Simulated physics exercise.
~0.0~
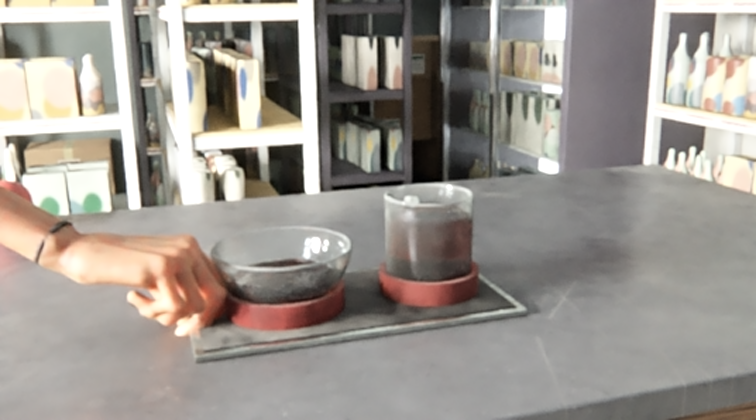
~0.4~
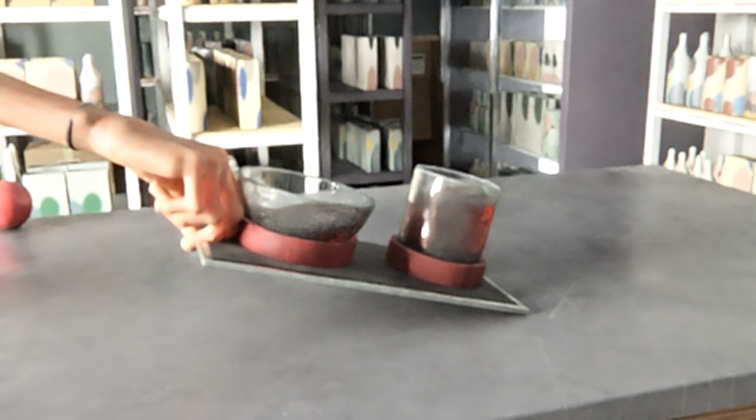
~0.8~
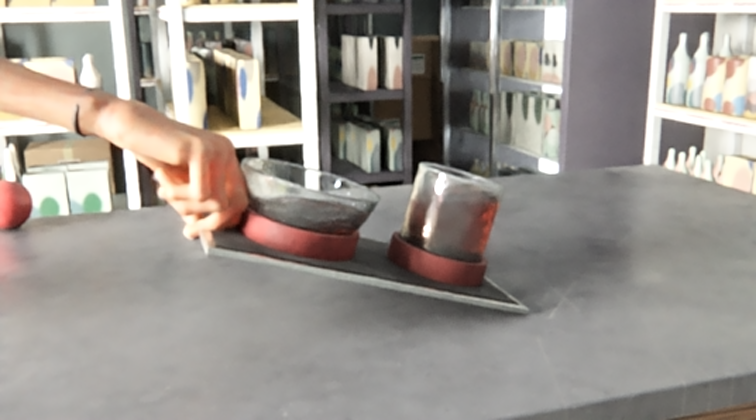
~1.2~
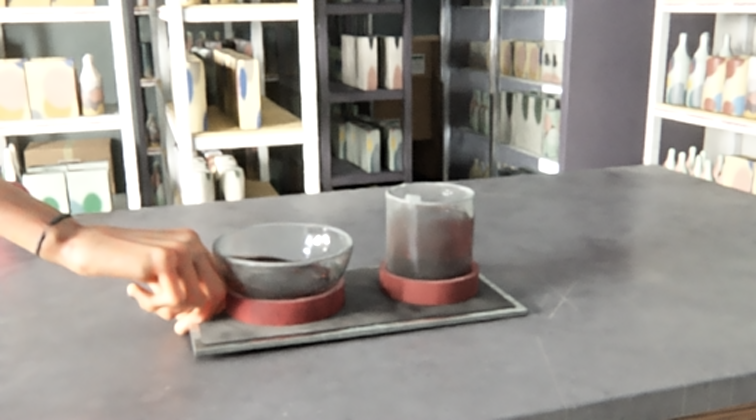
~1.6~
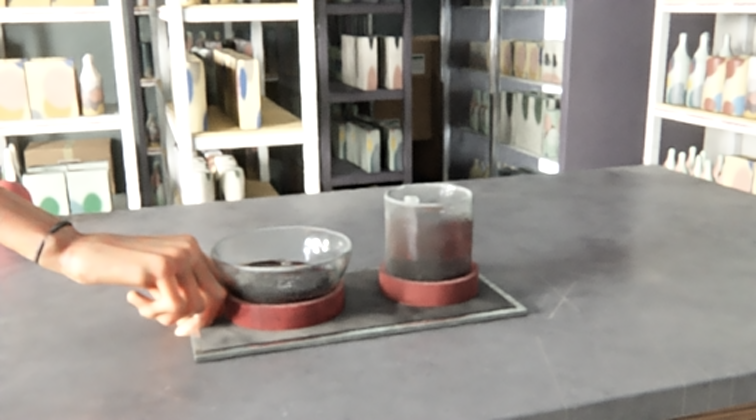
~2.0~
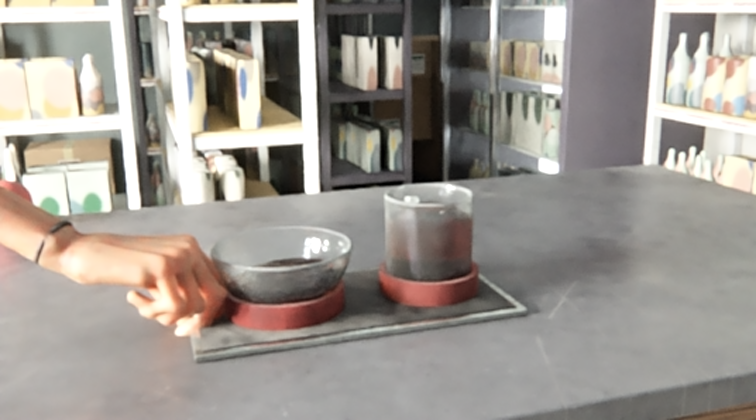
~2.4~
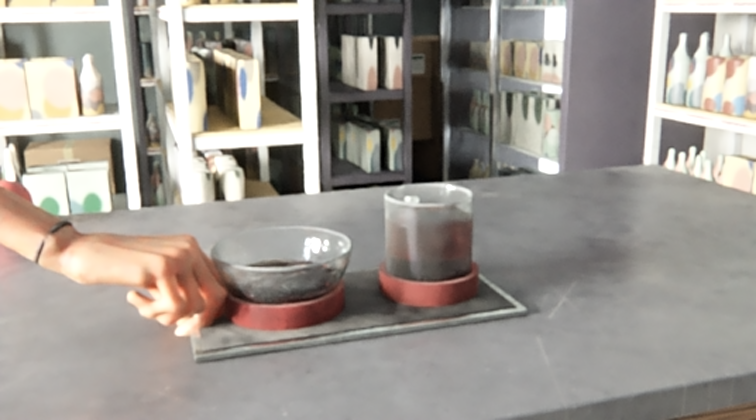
On a grey counter, a hand tilting a tray holding a glass bowl and tumbler, then lowering it flat, both vessels upright.
